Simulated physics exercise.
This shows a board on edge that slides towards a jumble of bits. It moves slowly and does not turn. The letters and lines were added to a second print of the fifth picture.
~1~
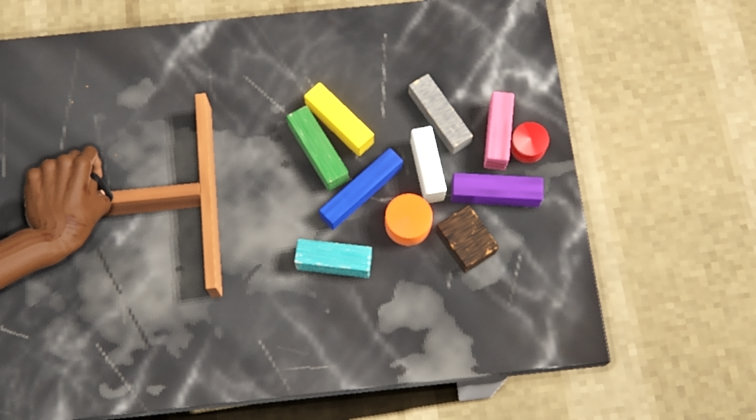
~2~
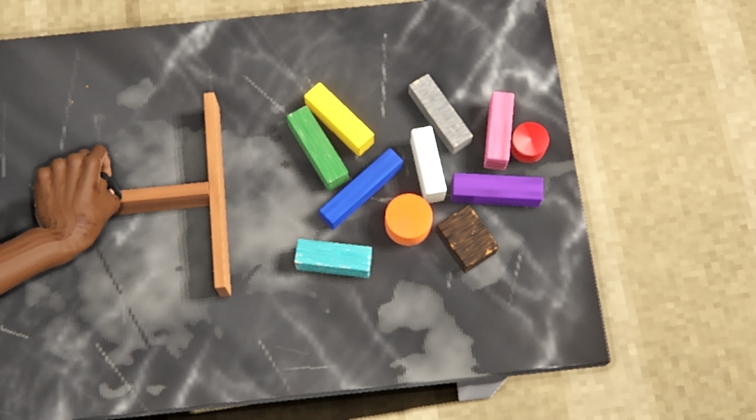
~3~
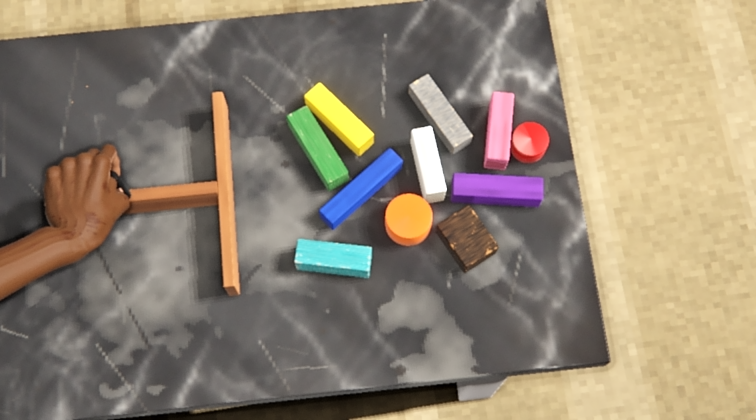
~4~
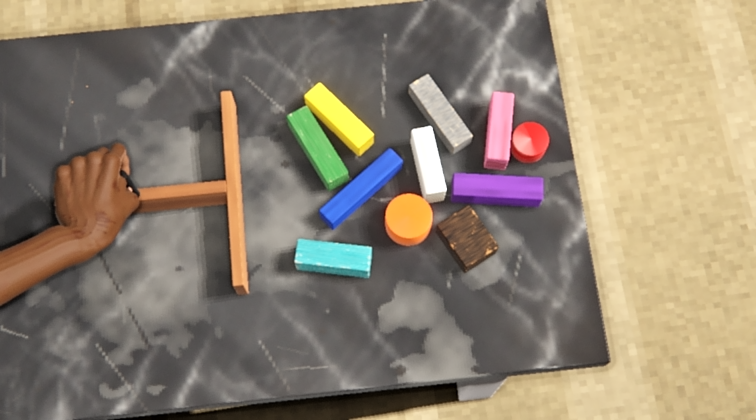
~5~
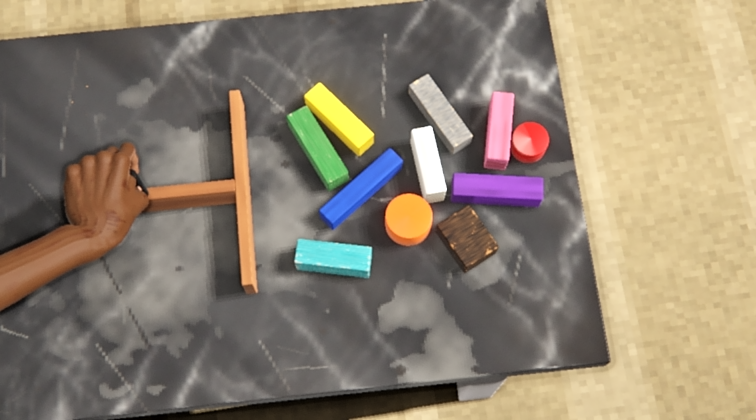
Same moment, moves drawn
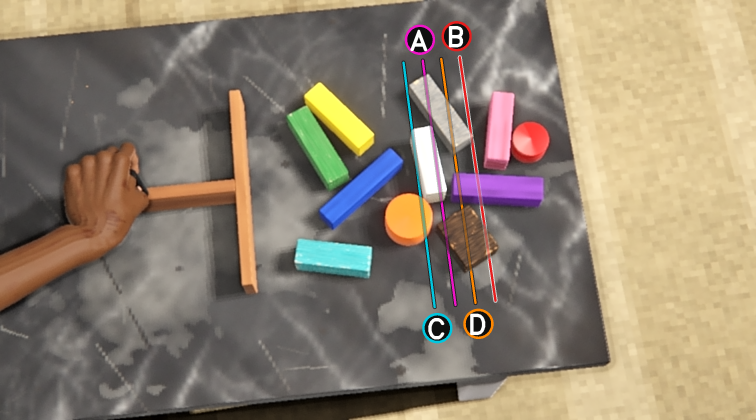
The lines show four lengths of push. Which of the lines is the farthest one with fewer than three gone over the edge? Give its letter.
Up to line B.
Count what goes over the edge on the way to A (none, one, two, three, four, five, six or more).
In all, none.
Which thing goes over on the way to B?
The red tin goes over.
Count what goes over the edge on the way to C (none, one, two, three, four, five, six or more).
By then, none.
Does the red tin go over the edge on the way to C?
No.
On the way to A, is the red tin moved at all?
Yes.
On the marked copy, A at (438, 178); B at (477, 174); C at (418, 180); D at (458, 176).
Following B. Soon after the start, board (325, 176); turquoise bar (377, 251); yellow stick (360, 113).
Later, board (411, 167); red tin (535, 144); purple stick (519, 193).
In the end, board (475, 161); red tin over the edge; purple stick (583, 200); one fallen.
As for the rest, A is within the limit but short; C is within the limit but short; D is within the limit but short.
